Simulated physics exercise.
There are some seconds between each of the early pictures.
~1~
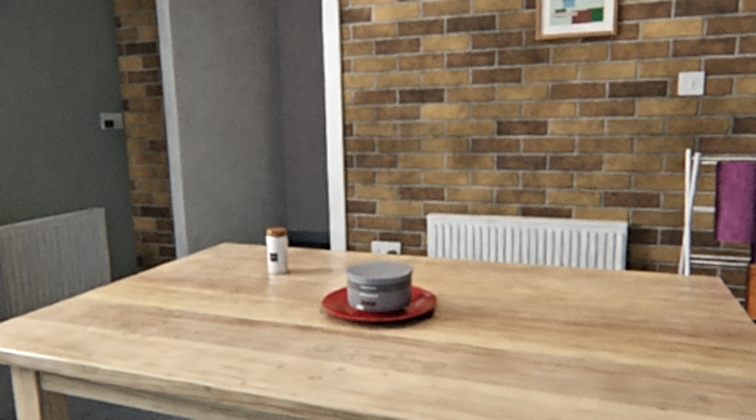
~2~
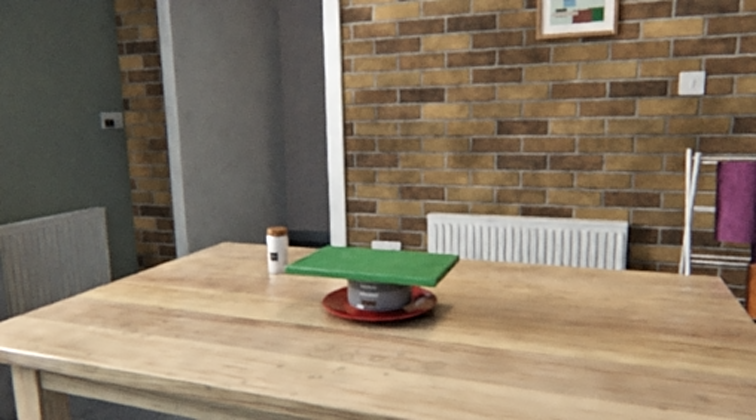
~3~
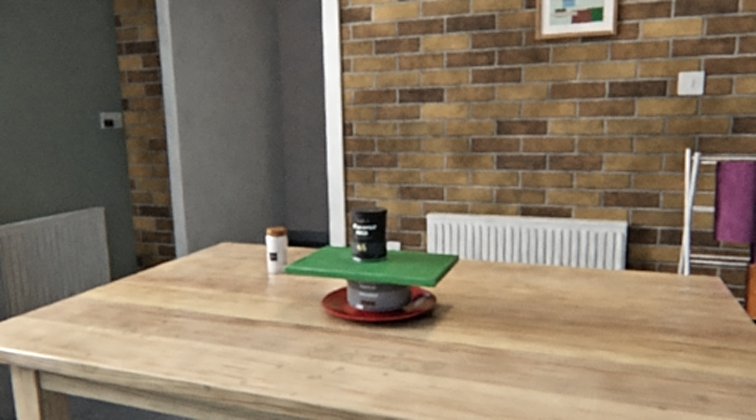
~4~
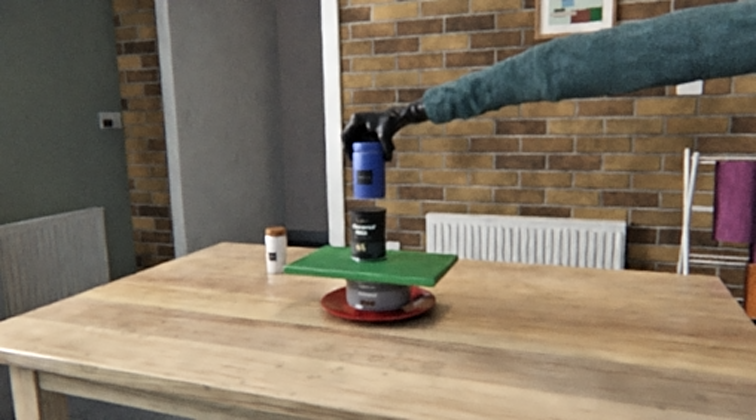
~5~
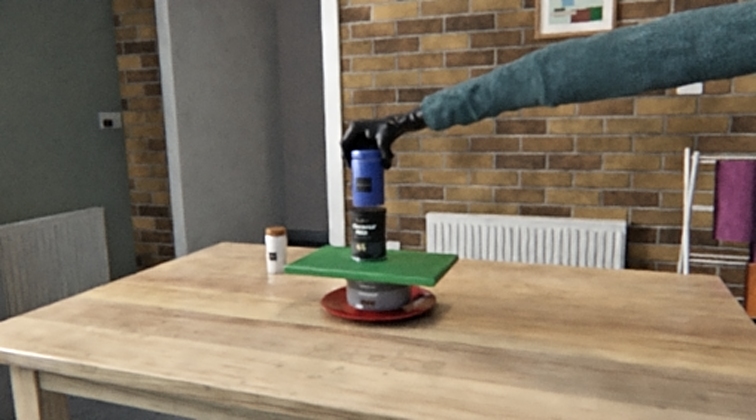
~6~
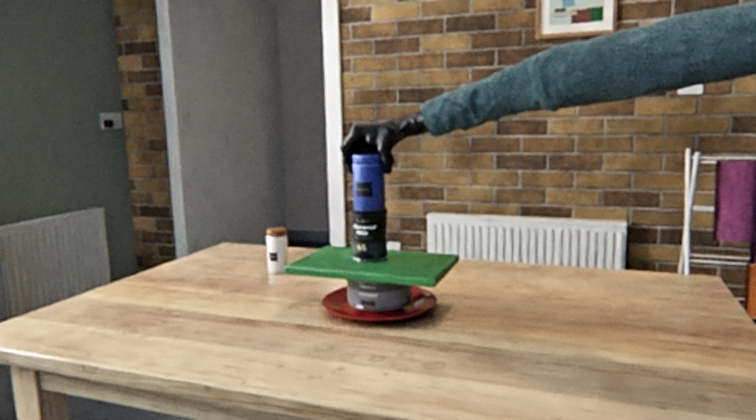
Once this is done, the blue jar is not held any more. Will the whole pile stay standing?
Yes: My guess is a success.
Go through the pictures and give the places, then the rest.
The last thing is not in view yet; white shaker (278, 251), in the first frame.
The last thing is not in view yet, in the second frame.
The last thing is not in view yet; black pot (369, 233), in the third frame.
On its way; blue jar (369, 170), in the fourth frame.
On its way; blue jar (368, 177); green tray (374, 264), in the fifth frame.
In place under the hand; blue jar (369, 182); white shaker (277, 250), in the sixth frame.
Then, 0.20 s after the last picture, nothing has stirred.
Then, 0.40 s after the last picture, blue jar resting near (369, 183).
At rest, all 6 in place. Seen from the same camera at the end, blue jar near (369, 183). The pile holds.
